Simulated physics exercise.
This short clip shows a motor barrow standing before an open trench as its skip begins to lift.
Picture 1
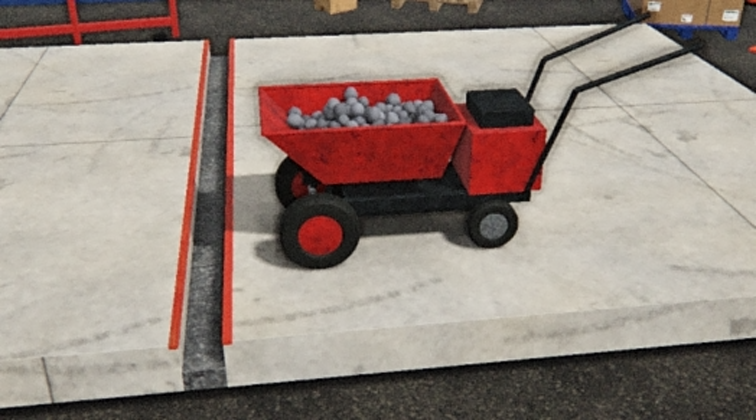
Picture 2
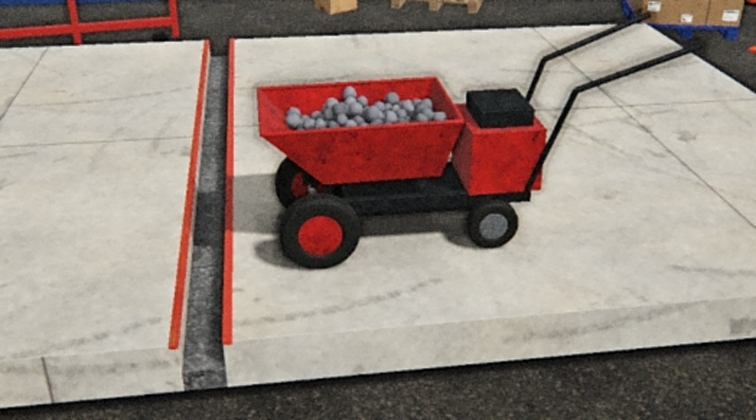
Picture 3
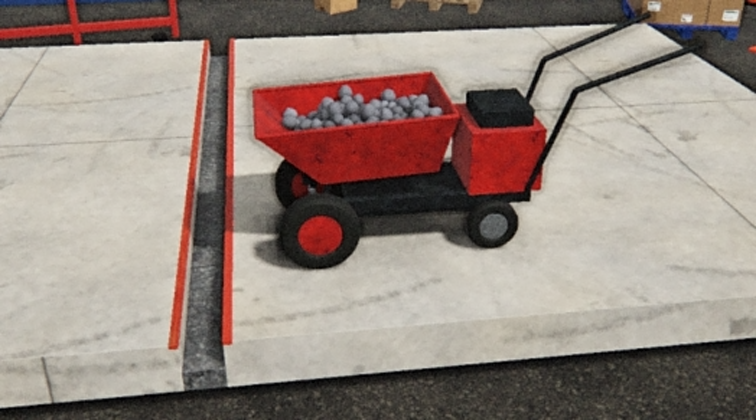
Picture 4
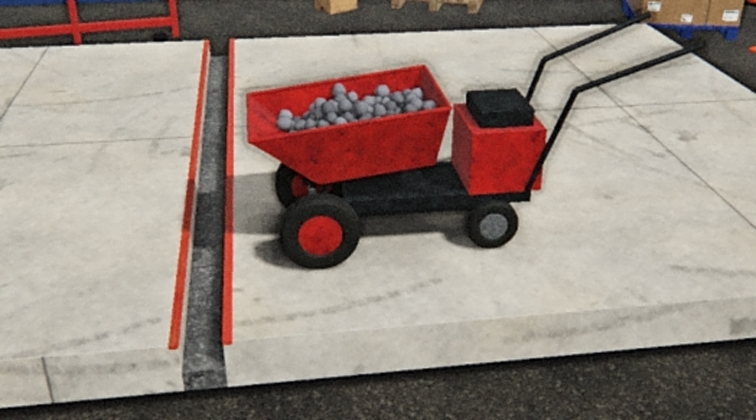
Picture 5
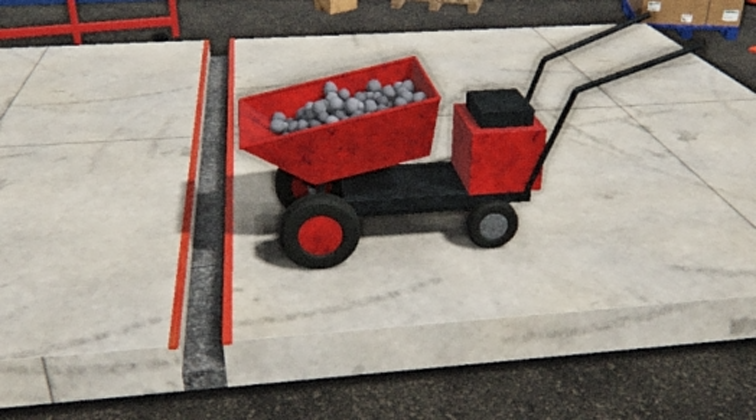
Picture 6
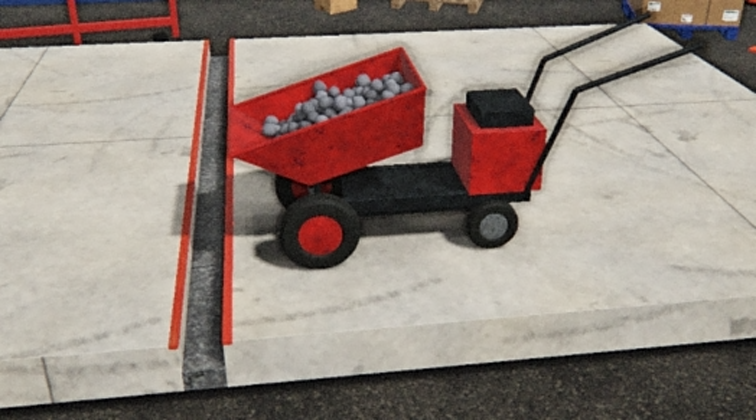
To begin with, a red motor barrow with black handles stands on pale slabs beside a narrow dark trench, its skip level and loaded with round grey cobbles. The skip then tilts gradually leftward, its rear rising and its front lip dipping, until it is clearly slanted while the wheels stay still.
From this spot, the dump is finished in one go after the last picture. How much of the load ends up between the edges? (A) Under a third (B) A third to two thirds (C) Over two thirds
Under a third (A).
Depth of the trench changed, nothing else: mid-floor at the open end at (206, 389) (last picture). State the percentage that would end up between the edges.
Close to 20 per cent.
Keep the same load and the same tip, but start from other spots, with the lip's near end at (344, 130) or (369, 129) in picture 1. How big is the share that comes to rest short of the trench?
I'd put it at around 30 percent the first time and 40 percent the second.
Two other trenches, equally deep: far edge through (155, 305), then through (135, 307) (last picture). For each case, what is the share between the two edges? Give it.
Lab note: Case 1 around 60 %, case 2 80 %.
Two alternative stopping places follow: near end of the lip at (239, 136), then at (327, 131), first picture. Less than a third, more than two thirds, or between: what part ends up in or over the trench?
Under a third, then one to two thirds.
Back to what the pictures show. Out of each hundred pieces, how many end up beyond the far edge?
Near 70 in every hundred.
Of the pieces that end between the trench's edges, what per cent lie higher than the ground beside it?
5 per cent, near enough.
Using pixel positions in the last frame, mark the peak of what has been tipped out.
Near (167, 235).
Shortly afterwards, skip tipped steeply; the whole lot in the skip.
Next, skip tipped right over; near half in the skip; a little in or heaped over the trench; near half beyond it; only a few falling.
Some moments later, skip tipped right over; a little in the skip; near a quarter in or heaped over the trench; near two thirds beyond it.
In the end, skip tipped right over; a little in the skip; near a quarter in or heaped over the trench; near two thirds beyond it.
